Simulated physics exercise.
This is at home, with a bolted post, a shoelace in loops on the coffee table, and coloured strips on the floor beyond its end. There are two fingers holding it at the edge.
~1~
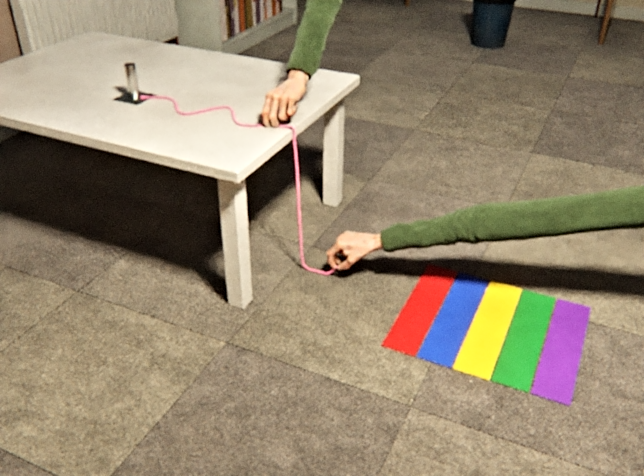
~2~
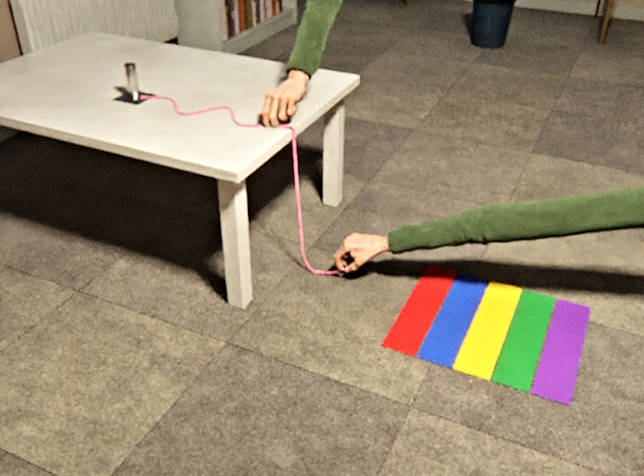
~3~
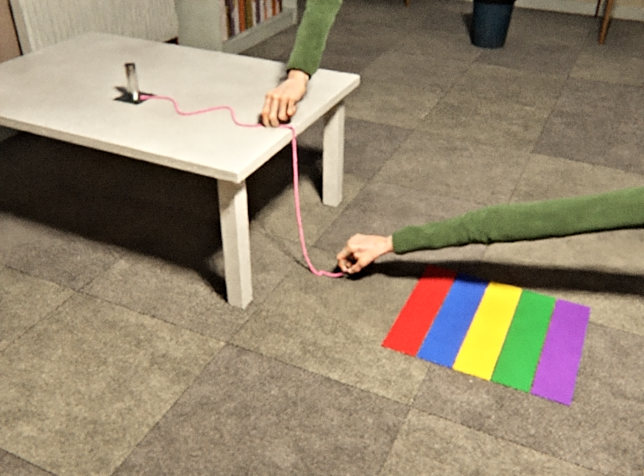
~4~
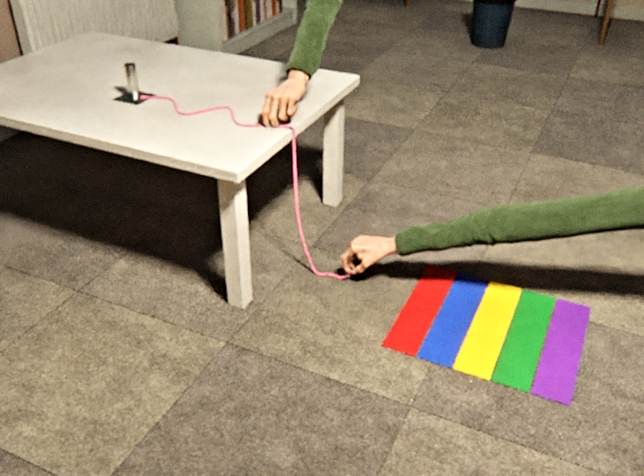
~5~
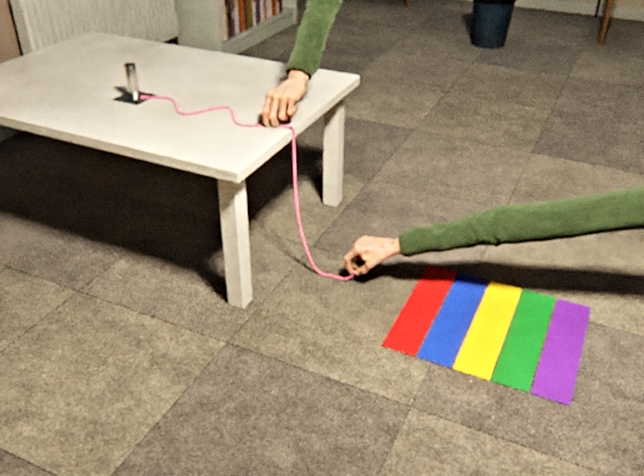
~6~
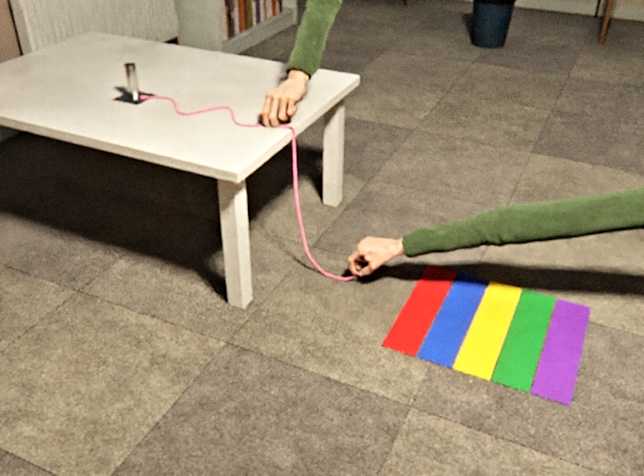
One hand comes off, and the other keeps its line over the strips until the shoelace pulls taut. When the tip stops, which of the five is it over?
The yellow one.
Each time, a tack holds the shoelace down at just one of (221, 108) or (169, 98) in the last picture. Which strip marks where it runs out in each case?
The first attempt gives blue; the other gives yellow.
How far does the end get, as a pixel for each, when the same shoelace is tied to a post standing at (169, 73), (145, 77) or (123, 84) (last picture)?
First close to (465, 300), next close to (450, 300), last close to (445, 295).
Soon after, end near (437, 295); over red.
Then, end near (472, 304); over blue.
At full stretch, end near (493, 310); over yellow. The yellow one.
